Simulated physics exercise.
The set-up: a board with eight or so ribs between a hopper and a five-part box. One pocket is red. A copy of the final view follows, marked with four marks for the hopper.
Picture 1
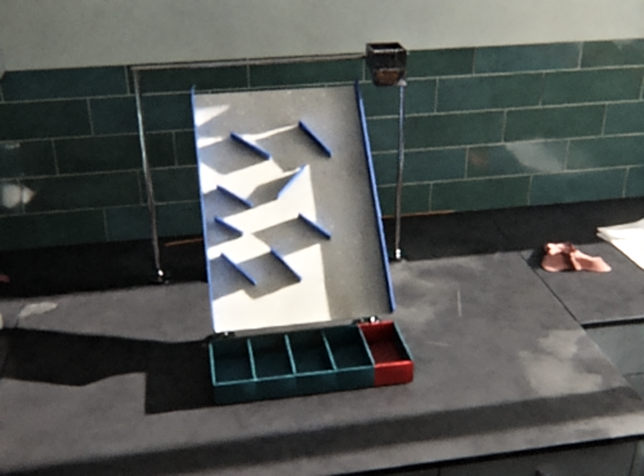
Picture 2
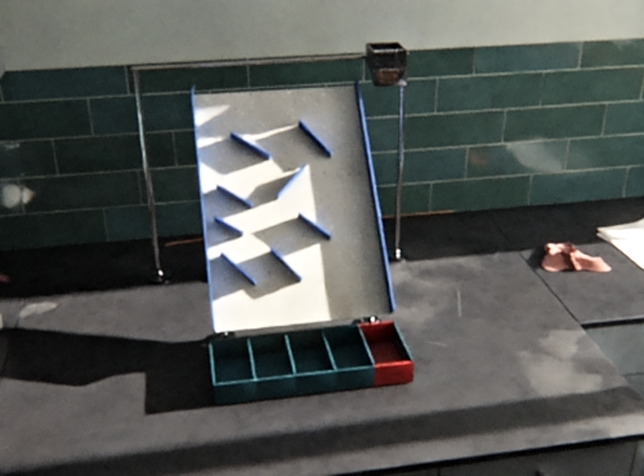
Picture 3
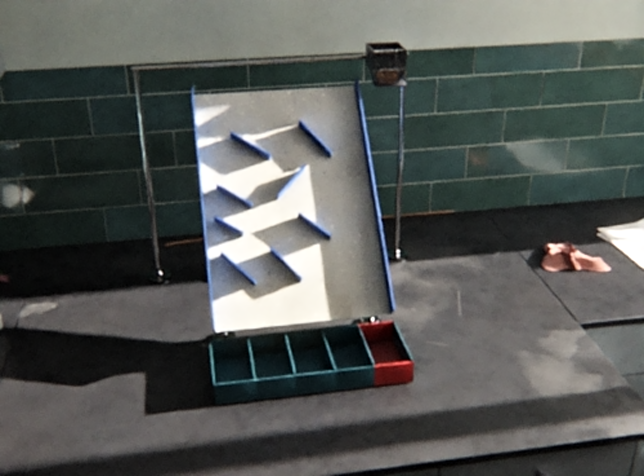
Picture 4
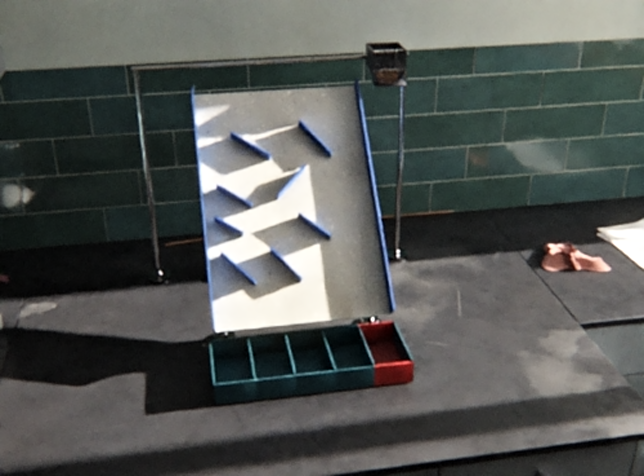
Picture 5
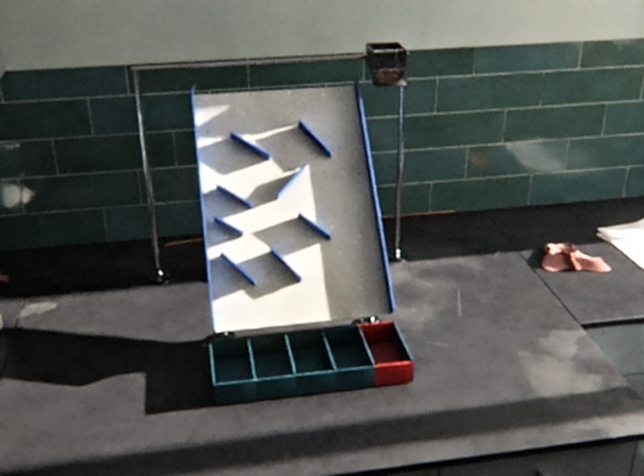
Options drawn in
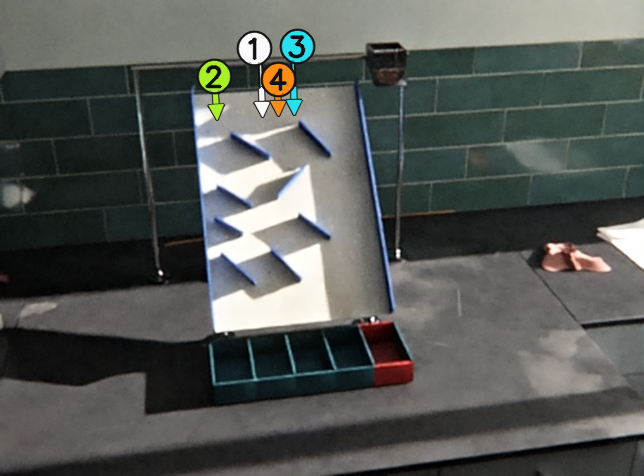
In the video, a tilted white board with blue ribs stands on a dark countertop below a small hopper at the upper right, with a divided green box and red end compartment at its base; nothing visibly moves.
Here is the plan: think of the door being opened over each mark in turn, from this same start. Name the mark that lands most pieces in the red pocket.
Best: 3.
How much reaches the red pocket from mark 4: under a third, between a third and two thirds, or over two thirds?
It is under a third.
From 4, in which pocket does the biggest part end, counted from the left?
It is the third one.
On the marked copy, mark 1 meets the board at (262, 111); mark 2 meets the board at (216, 114); mark 3 meets the board at (294, 109); mark 4 meets the board at (278, 110).
Choosing 1, only a few in the red pocket, all but a few in other pockets.
Choosing 2, none at all in the red pocket, all but a few in other pockets.
Choosing 3, close to a third in the red pocket, close to two thirds in other pockets, only a few outside the box.
Choosing 4, a small share in the red pocket, all but a few in other pockets.
